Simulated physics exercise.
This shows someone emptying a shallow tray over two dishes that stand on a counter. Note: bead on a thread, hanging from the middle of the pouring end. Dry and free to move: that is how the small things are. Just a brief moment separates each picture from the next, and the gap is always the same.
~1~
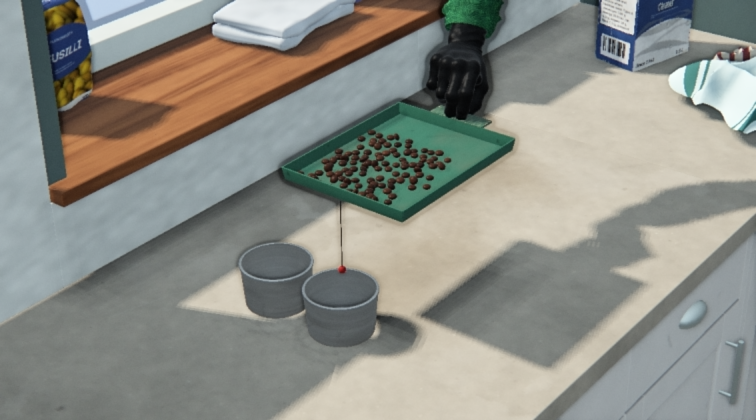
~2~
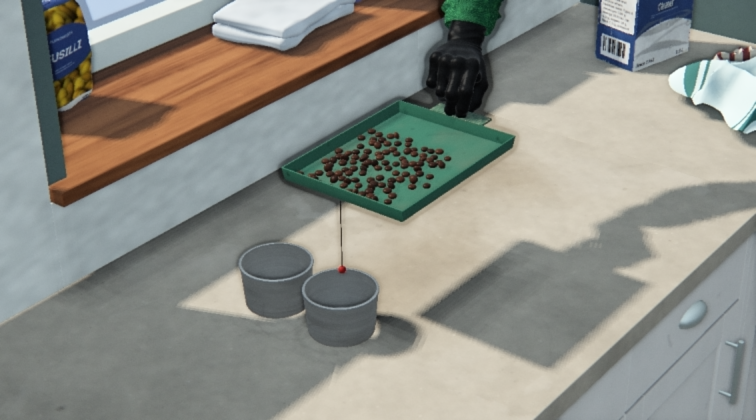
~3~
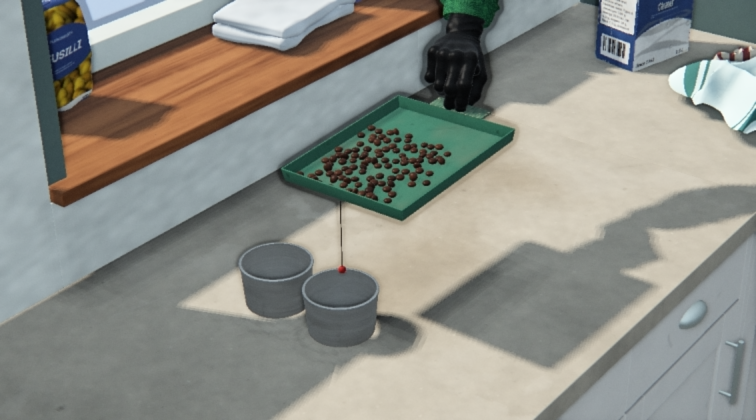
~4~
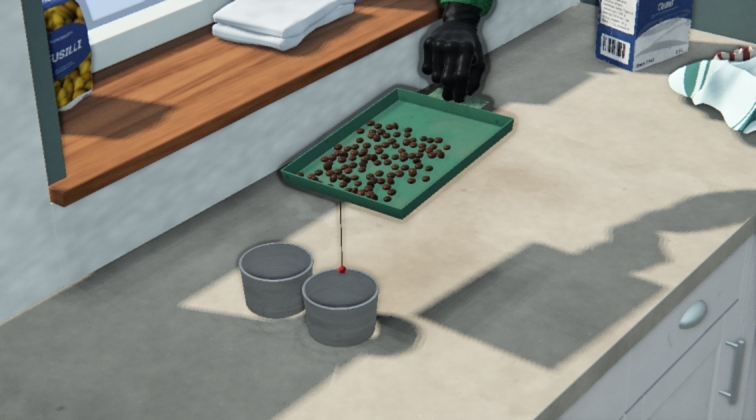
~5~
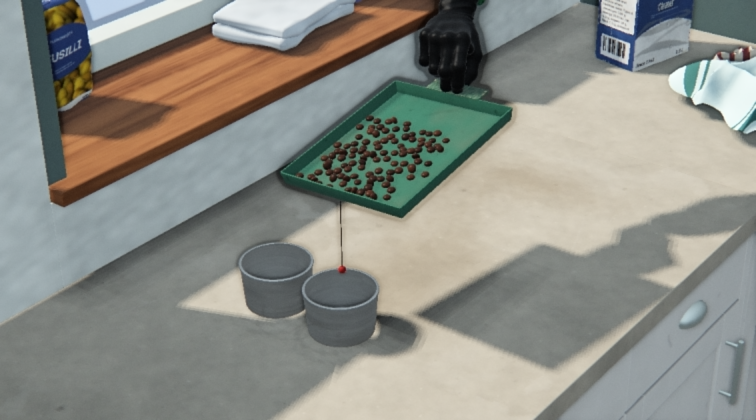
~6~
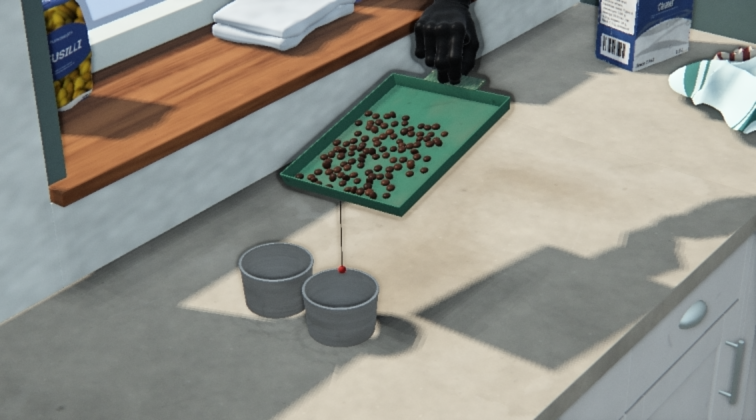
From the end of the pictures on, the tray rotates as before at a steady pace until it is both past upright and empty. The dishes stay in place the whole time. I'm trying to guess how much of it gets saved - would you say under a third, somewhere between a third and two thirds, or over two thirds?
Highest range.
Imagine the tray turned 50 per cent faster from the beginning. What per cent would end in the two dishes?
It would be some 80 in a hundred.
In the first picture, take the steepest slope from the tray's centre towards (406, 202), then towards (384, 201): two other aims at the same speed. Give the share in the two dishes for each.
Case one near 0 %; case two near 20 %.
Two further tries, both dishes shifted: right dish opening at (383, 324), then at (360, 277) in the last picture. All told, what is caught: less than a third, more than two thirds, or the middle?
In order of the places: Under a third, then between a third and two thirds.
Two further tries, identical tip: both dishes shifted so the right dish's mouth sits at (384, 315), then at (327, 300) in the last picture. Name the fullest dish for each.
One: The dish on the left. Two: The left one.
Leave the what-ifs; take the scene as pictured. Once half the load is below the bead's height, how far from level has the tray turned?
Roughly 100 degrees of turn.
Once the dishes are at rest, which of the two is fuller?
Winner noted as the left of the two.
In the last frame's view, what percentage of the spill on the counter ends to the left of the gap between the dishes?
Looks like close to 70 per cent of it.
Soon, tray tipped steeply; all on the tray.
A while on, tray tipped right over; about two thirds on the tray; a stray few in the right dish; a small part in the left dish; a small part outside both; a small part in the air.
Towards the end, tray tipped past a quarter turn; a small part in the right dish; about two thirds in the left dish; about a quarter outside both.
Finally, tray tipped past a quarter turn; a small part in the right dish; about two thirds in the left dish; about a quarter outside both.
